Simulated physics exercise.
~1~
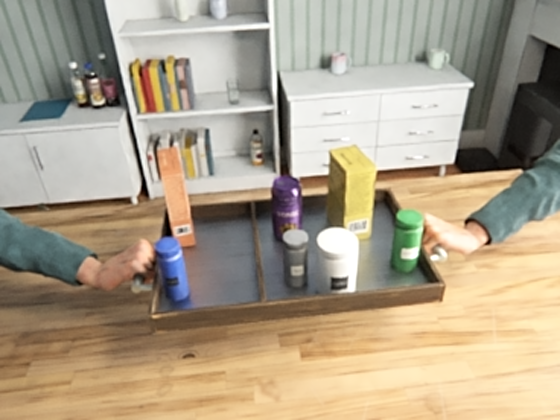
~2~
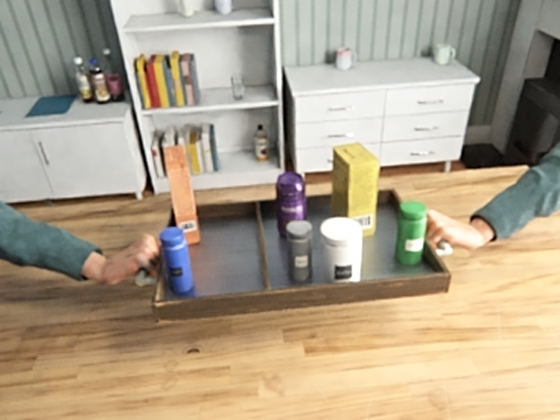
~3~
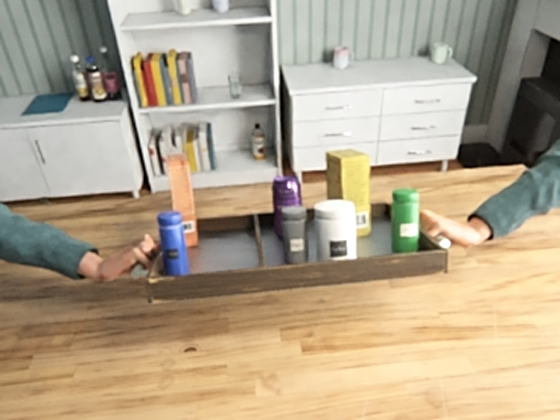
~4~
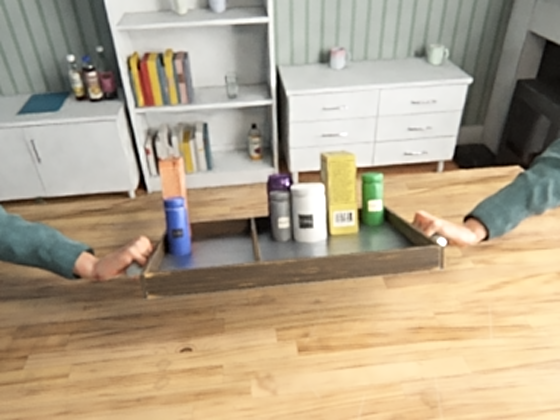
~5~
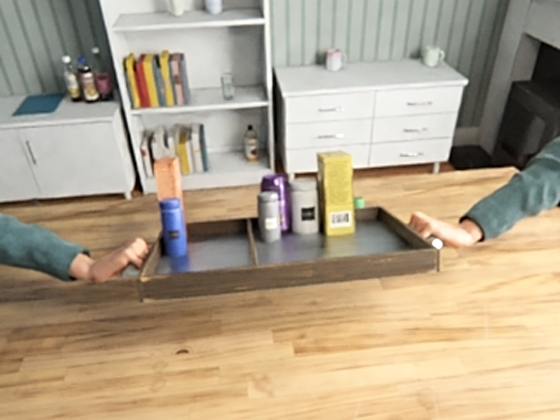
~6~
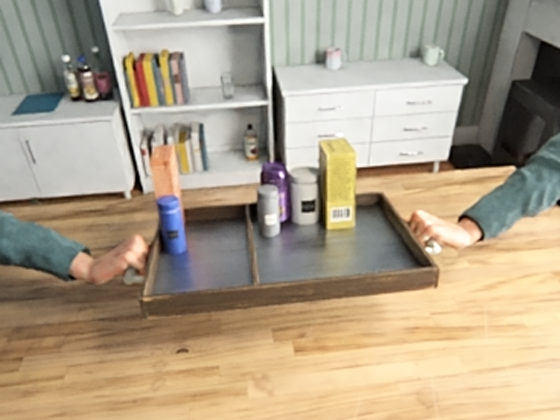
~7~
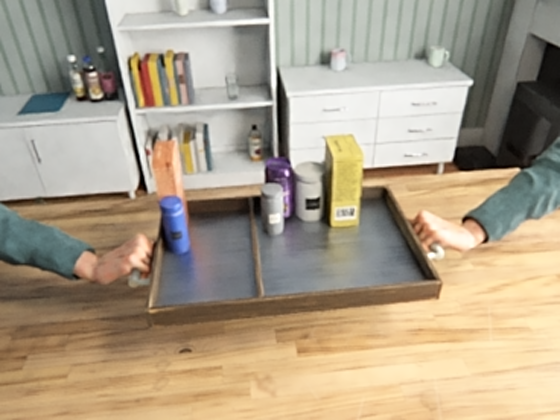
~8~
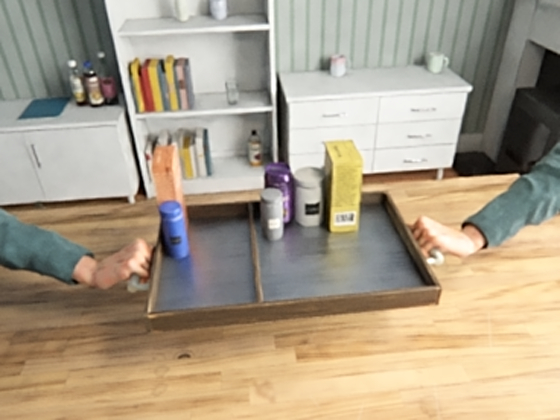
Two hands tilting a loaded tray away and levelling it, the containers sliding toward the far side and the green one tumbling off.
